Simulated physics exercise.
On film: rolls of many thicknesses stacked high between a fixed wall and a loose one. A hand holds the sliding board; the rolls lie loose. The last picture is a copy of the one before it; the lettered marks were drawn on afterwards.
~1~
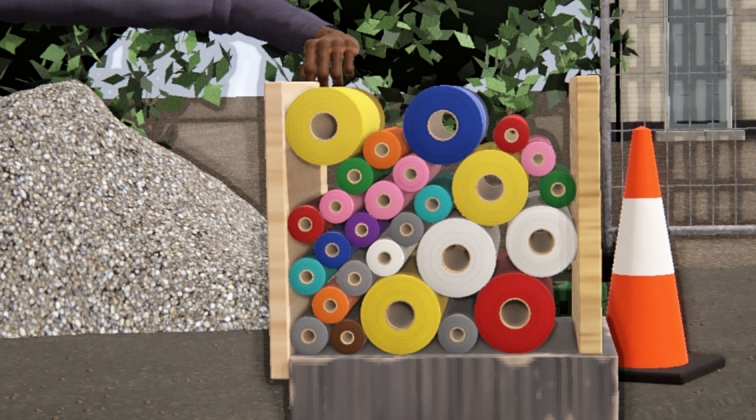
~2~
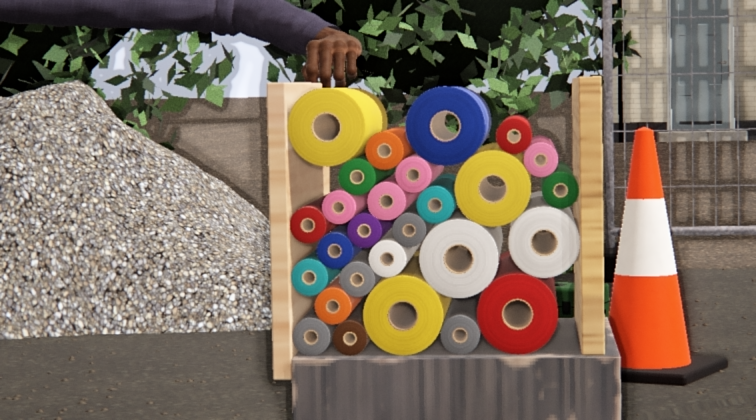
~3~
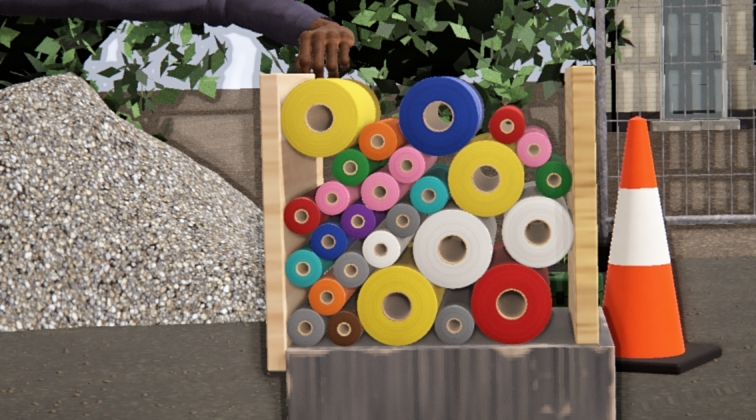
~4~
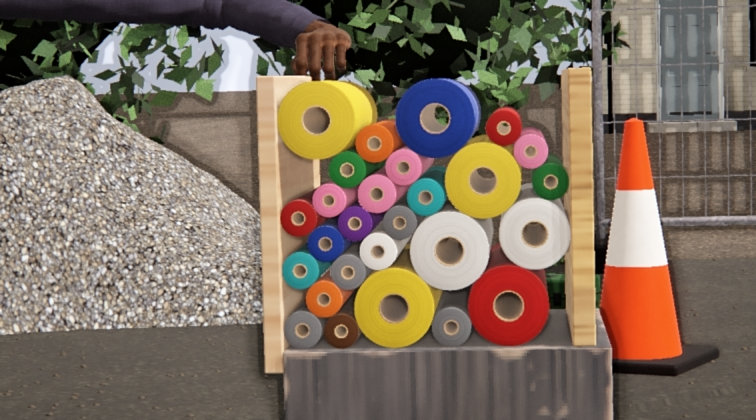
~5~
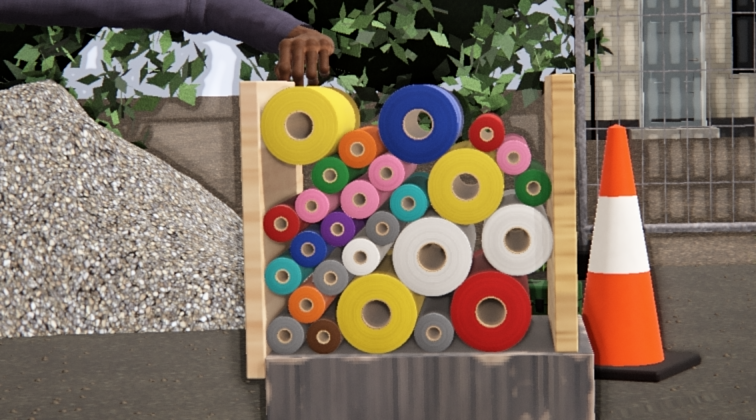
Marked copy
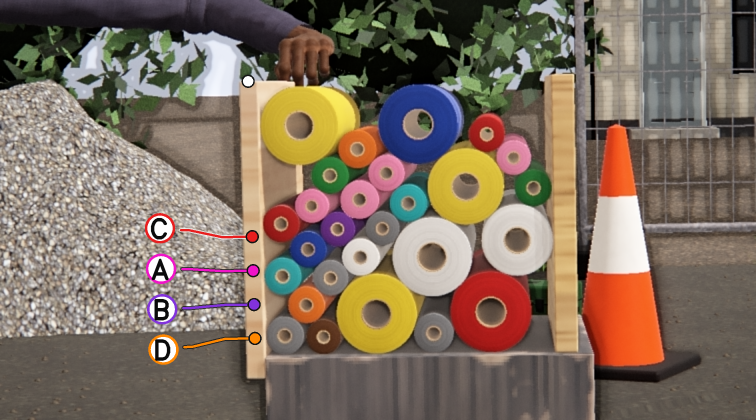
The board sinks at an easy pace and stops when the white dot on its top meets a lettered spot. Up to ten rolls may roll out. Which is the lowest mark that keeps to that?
At most to B.
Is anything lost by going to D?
At D: Yes.
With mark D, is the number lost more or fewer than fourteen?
At D, fewer than fourteen.
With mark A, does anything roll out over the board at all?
Yes.
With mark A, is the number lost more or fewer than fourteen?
At A, fewer than fourteen.
On the marked copy, A at (253, 271); B at (254, 304); C at (252, 237); D at (255, 339); the white dot at (248, 81).
Following B. Soon after the start, top of the board (261, 180).
Later, top of the board (264, 290).
In the end, top of the board (264, 303), nine out over the board.
As for the rest, A about five out over the board; C one out over the board; D eleven out over the board.
